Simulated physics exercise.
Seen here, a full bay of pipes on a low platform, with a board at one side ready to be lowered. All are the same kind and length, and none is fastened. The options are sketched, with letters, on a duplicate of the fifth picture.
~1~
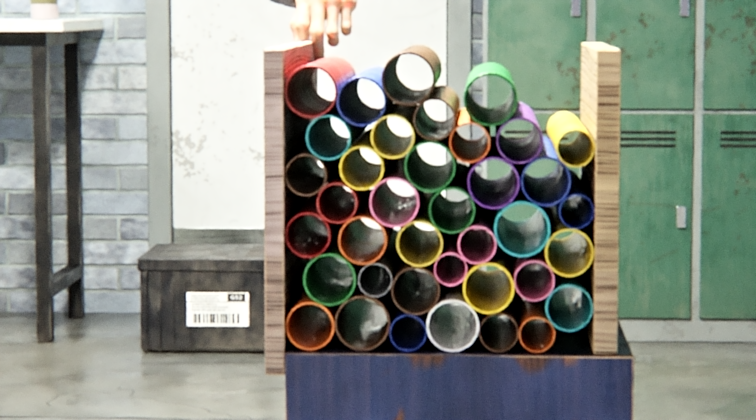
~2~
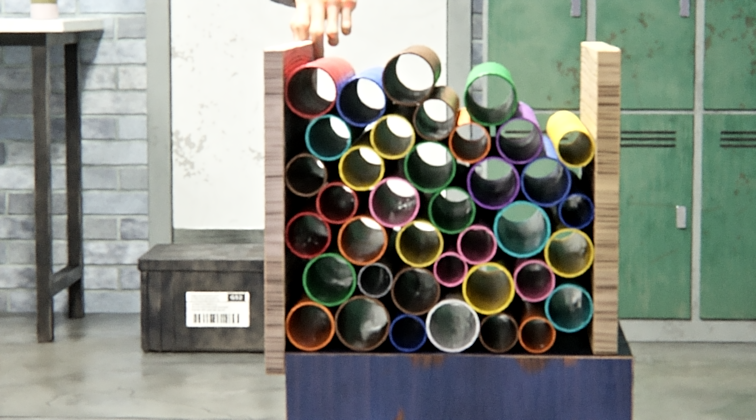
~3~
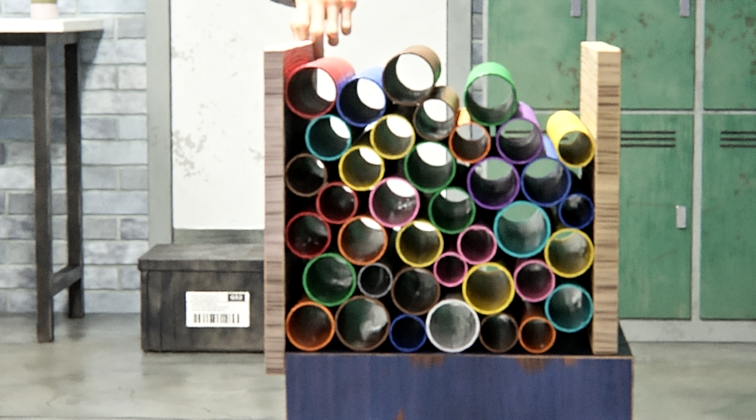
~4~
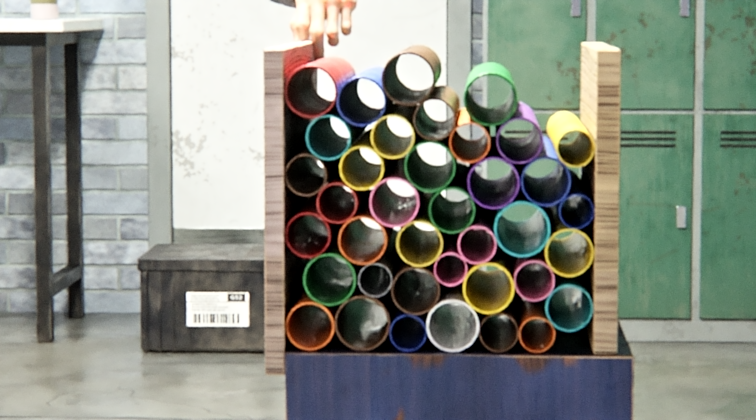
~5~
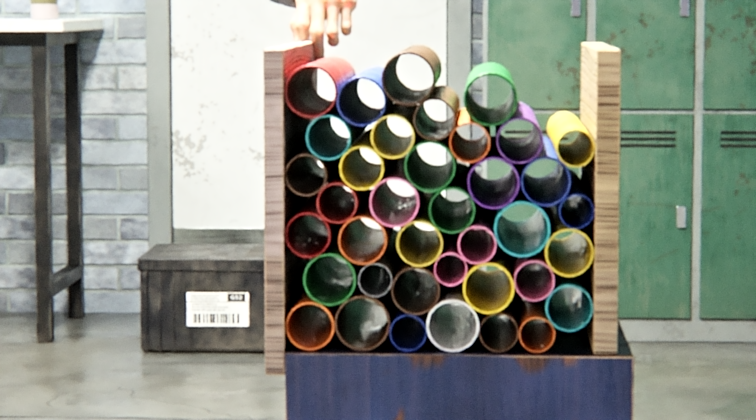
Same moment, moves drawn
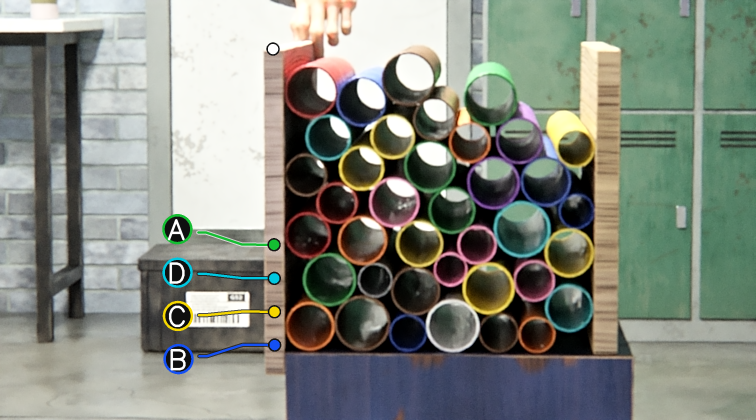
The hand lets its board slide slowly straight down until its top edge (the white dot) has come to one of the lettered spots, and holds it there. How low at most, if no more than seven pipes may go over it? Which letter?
The last mark within the limit is A.
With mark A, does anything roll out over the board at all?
Yes.
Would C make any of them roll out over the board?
Yes, at C.
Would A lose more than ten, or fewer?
At A, fewer than ten.
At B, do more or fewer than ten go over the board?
More than ten.
On the marked copy, A at (274, 245); B at (275, 345); C at (274, 312); D at (274, 278); the white dot at (273, 49).
Taking A. A third of the way, top of the board (285, 134).
Two thirds of the way, top of the board (285, 227).
When it is over, top of the board (285, 244), about four out over the board.
As for the rest, B more than seven out over the board; C more than seven out over the board; D more than seven out over the board.
